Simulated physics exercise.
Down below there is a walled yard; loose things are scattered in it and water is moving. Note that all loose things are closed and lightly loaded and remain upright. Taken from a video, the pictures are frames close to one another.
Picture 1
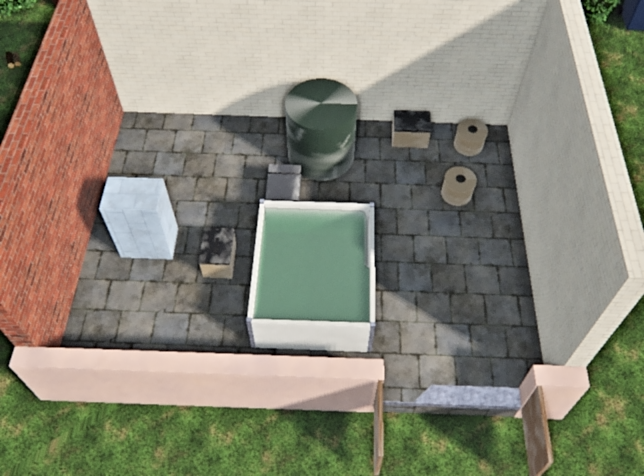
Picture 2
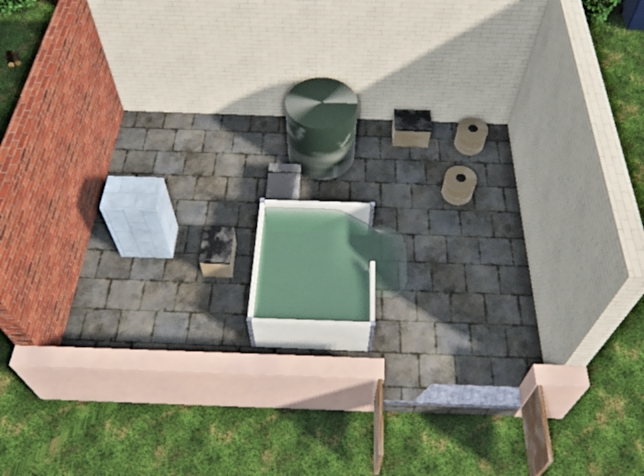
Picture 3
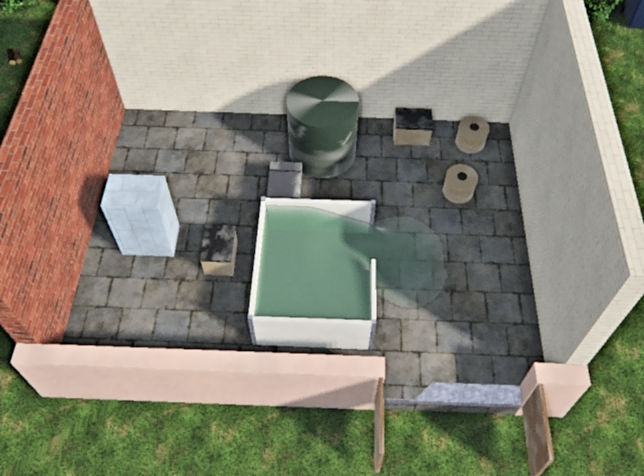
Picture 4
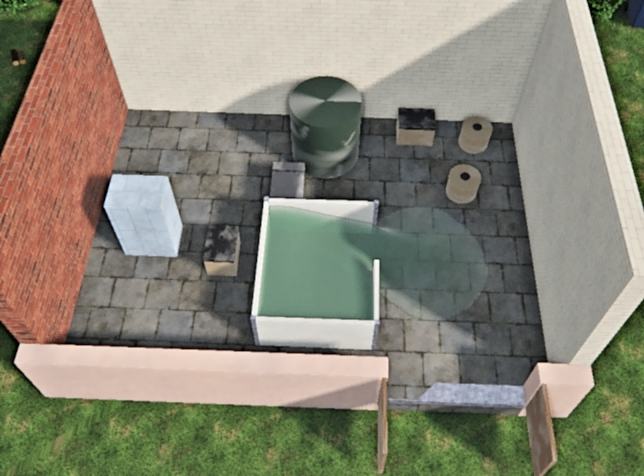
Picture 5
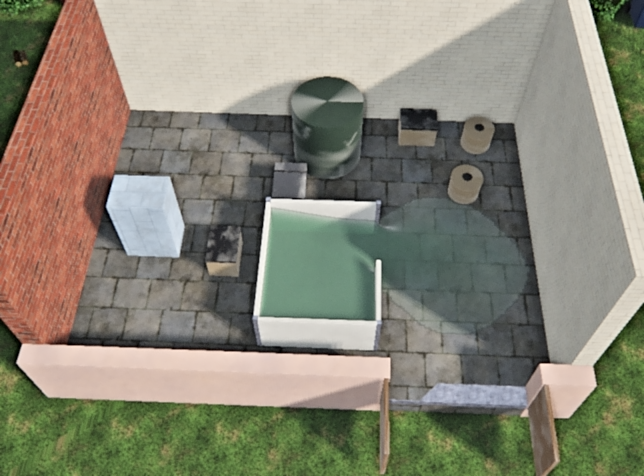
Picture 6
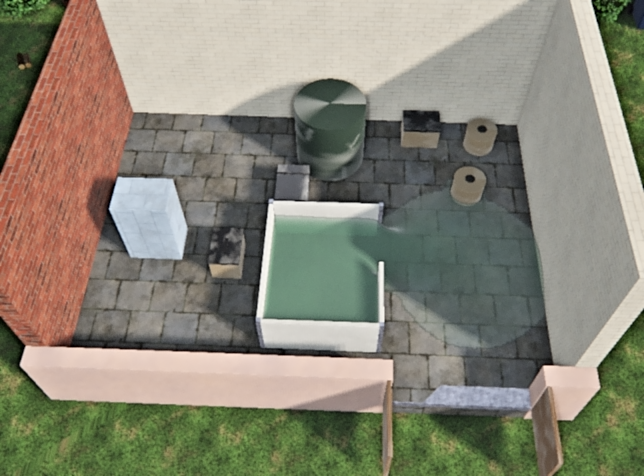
Green water pouring through the right side of a white-walled tank and spreading across a paved yard, scattered objects staying still.
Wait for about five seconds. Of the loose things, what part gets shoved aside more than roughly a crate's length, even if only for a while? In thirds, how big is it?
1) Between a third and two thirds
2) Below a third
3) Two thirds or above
1.
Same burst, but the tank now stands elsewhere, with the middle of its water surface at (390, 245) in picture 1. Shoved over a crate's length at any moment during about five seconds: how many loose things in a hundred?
About 60 per cent.
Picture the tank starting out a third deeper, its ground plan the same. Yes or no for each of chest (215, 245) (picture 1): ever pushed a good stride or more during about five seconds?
Going by the pictures, I'd say it stopped short.
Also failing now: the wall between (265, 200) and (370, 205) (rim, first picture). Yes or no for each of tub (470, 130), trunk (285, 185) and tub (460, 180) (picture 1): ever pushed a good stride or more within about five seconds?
Outcome by item - displaced that far / displaced that far / displaced that far.
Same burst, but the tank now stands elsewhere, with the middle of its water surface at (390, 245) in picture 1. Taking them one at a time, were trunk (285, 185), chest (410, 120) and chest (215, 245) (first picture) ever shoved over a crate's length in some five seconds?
Not far, Far enough, Not far.
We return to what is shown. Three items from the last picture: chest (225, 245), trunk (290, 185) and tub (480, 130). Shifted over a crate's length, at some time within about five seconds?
Short of that, short of that, goes that far.
A moment on, 0 of 5 are well off their spots; 0 afloat.
Next, 1 of 5 are well off their spots; 2 afloat.
Later, 3 of 5 are well off their spots; 3 afloat.
In the end, 3 of 5 are well off their spots, and 3 have been at some point; 3 afloat.
